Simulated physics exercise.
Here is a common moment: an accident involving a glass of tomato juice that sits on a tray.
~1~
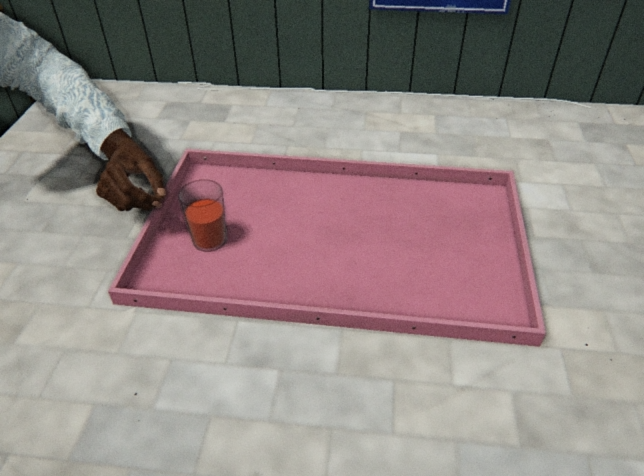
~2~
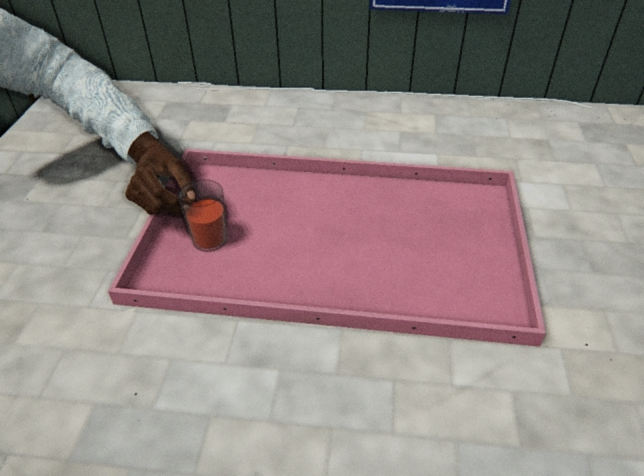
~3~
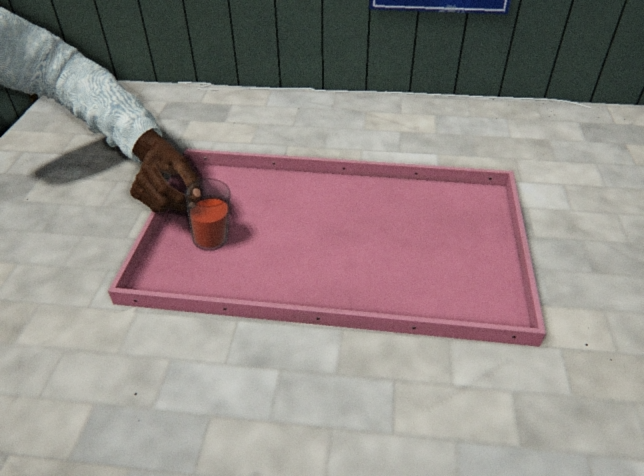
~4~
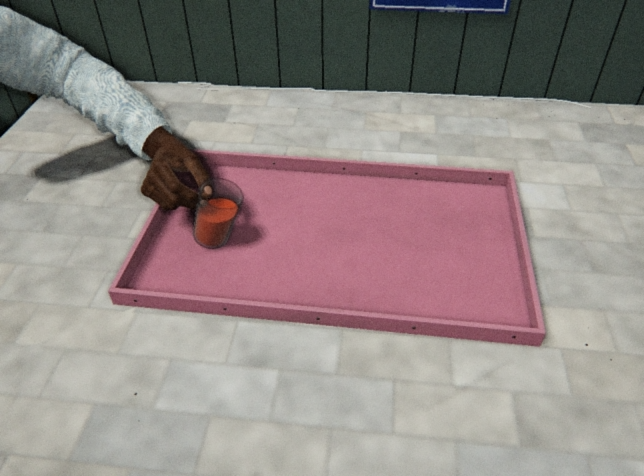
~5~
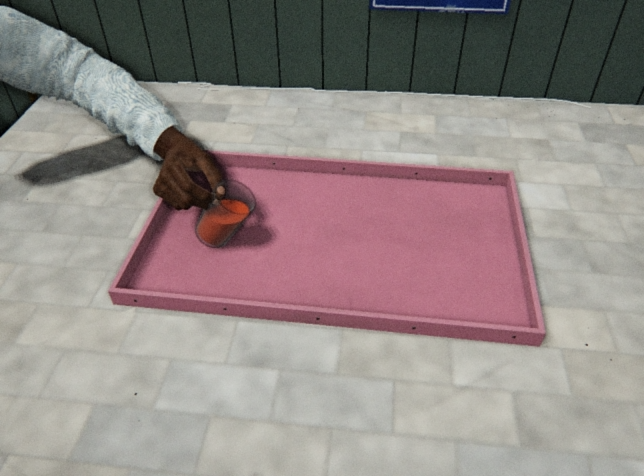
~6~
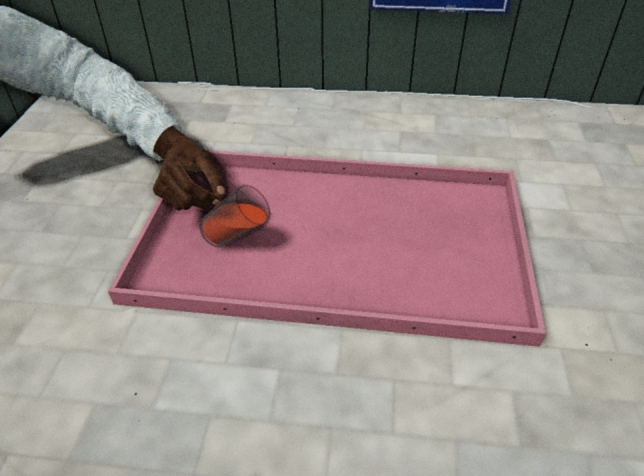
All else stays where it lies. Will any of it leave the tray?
The spill remains in the tray.
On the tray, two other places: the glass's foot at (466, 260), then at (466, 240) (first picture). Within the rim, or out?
At the first place it gets out on to the top, at the second it gets out on to the top.
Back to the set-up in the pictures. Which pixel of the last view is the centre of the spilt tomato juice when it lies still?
Near (430, 264).
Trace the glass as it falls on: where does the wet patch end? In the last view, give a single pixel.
Spill tip approx. (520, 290).
Next, the glass lies in the tray; the puddle covers about as much as a plate; the top is dry.
After that, the puddle covers about as much as a tray; the top is dry.
Finally, the puddle covers about as much as a tray; the top is dry.
